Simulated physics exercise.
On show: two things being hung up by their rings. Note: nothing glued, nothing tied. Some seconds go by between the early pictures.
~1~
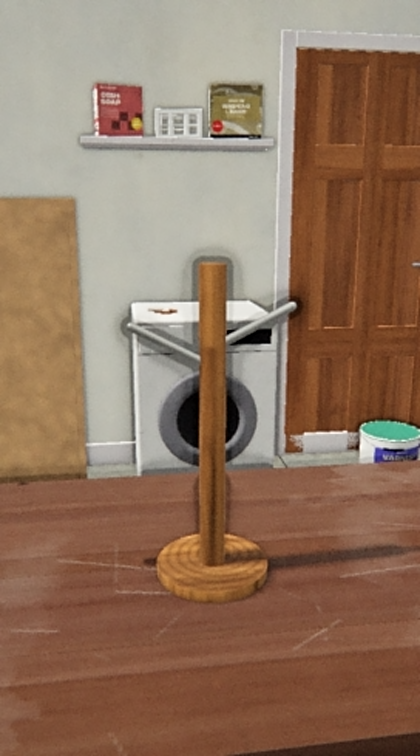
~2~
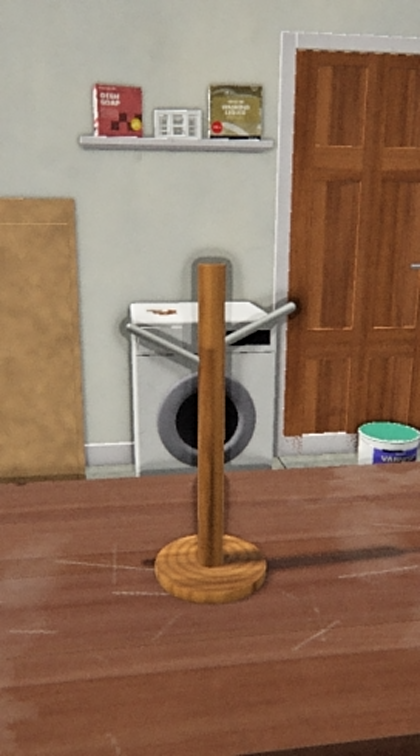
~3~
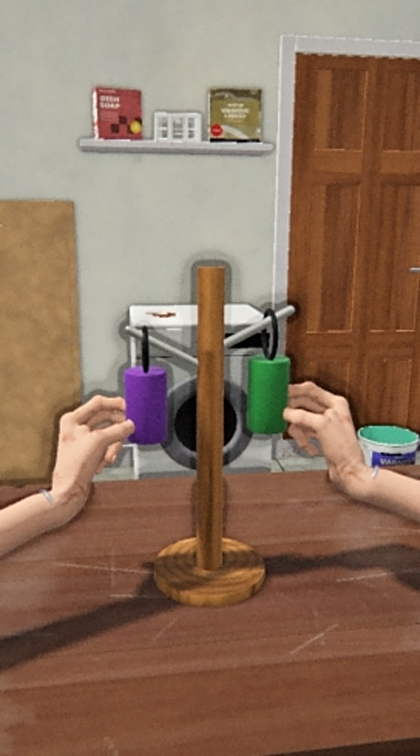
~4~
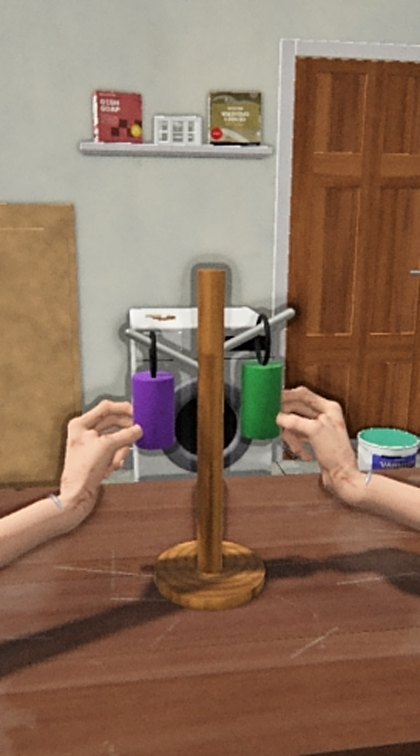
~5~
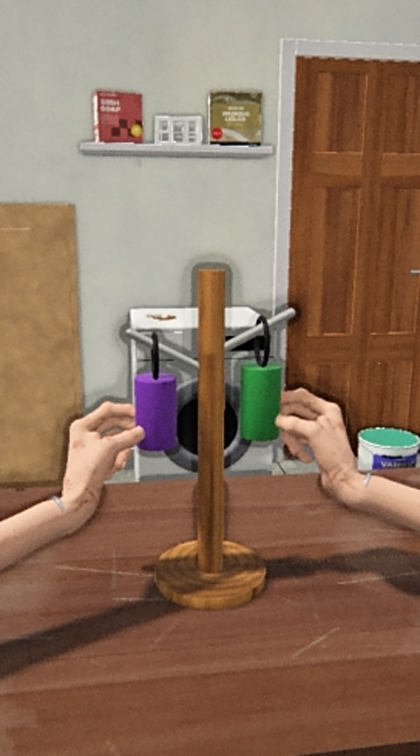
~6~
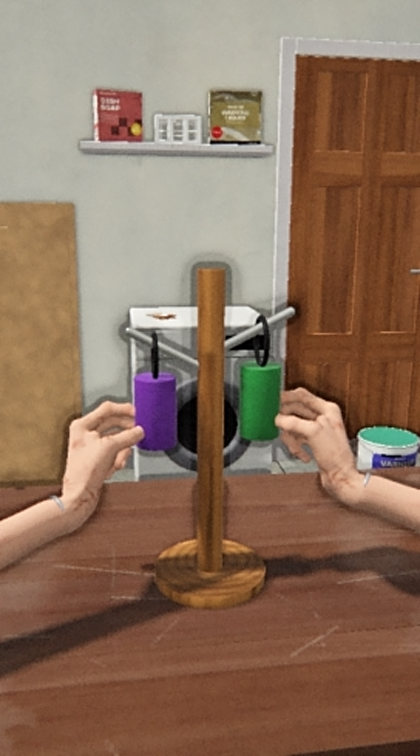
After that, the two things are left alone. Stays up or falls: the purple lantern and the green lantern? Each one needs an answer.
Purple lantern stays up, green lantern stays up.
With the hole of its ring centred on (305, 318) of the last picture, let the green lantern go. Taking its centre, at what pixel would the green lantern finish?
End position approximately (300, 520).
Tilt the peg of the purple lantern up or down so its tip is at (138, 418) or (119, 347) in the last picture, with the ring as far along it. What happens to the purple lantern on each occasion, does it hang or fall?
It loses its grip at the first spot and keeps its grip at the second.
Then, 0.12 s later than the last frame, purple lantern tilted by 17° near (165, 400); green lantern tilted by 17° near (251, 387).
When it is over, the purple lantern stays on its peg, near (174, 405); the green lantern stays on its peg, near (247, 390).
